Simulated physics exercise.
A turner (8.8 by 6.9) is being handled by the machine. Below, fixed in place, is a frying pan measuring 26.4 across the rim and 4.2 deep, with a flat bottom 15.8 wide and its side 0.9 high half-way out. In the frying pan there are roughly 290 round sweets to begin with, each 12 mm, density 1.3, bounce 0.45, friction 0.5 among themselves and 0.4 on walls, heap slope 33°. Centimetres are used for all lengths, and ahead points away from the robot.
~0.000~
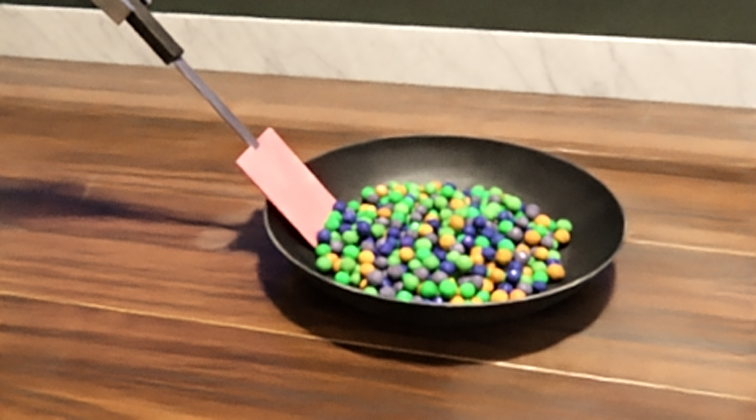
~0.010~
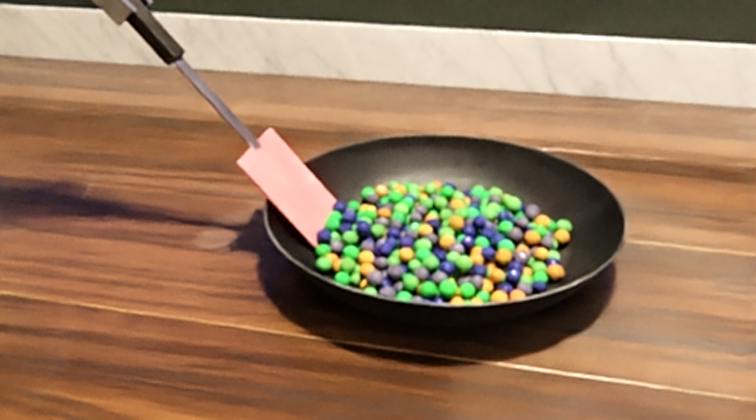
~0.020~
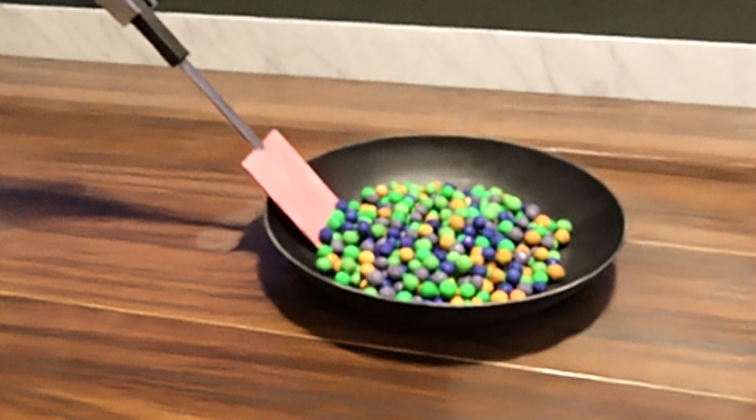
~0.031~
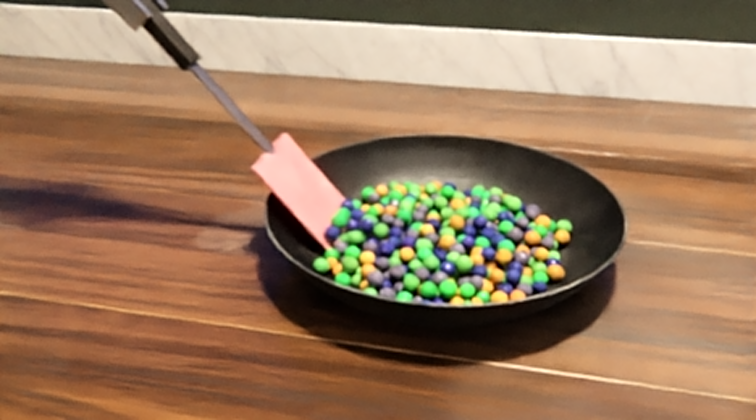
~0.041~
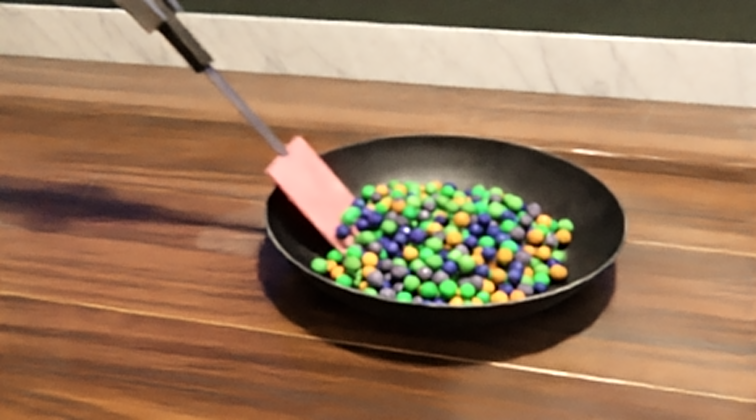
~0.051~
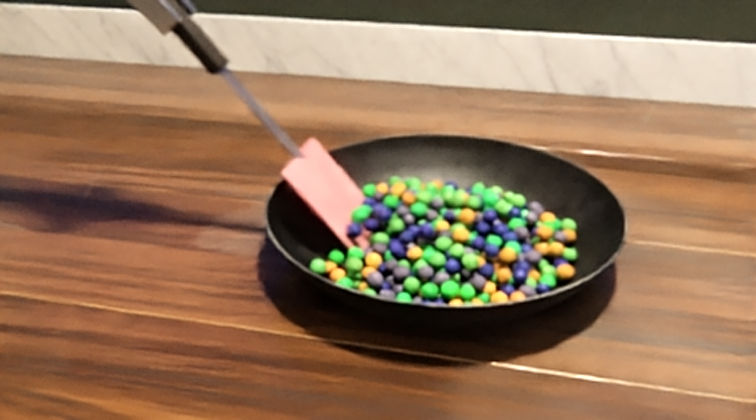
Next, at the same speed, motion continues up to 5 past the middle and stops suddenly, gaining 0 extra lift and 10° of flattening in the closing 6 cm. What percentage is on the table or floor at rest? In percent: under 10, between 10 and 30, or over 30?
Under 10 percent.
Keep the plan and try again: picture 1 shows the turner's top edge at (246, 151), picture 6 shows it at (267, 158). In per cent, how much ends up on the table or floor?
Some 0 percent ends up on the table or floor.
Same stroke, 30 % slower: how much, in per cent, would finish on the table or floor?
Then around 0 percent would finish on the table or floor.
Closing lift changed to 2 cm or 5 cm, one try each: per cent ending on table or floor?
First try around 0 percent, second try around 10 percent.
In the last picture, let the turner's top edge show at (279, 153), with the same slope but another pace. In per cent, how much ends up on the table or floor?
0 %.
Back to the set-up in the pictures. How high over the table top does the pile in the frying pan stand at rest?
Roughly 5.0 centimetres.
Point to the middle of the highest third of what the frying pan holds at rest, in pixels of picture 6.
At about (562, 230).
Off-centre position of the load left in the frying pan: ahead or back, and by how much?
I'd put it at roughly 4.5 cm toward the front.
After 0.08 s, sloping 49°, highest piece 5 above the table; 289 in the frying pan.
After 0.11 s, sloping 46°, highest piece 7 above the table; 289 in the frying pan.
After 0.32 s, sloping 39°, highest piece 5 above the table; 284 in the frying pan, 5 on the table or floor.
After 1.37 s, sloping 39°, highest piece 5 above the table; 284 in the frying pan, 5 on the table or floor.
At rest, 284 in the frying pan, 5 on the table or floor. That is 2 % on the table or floor.
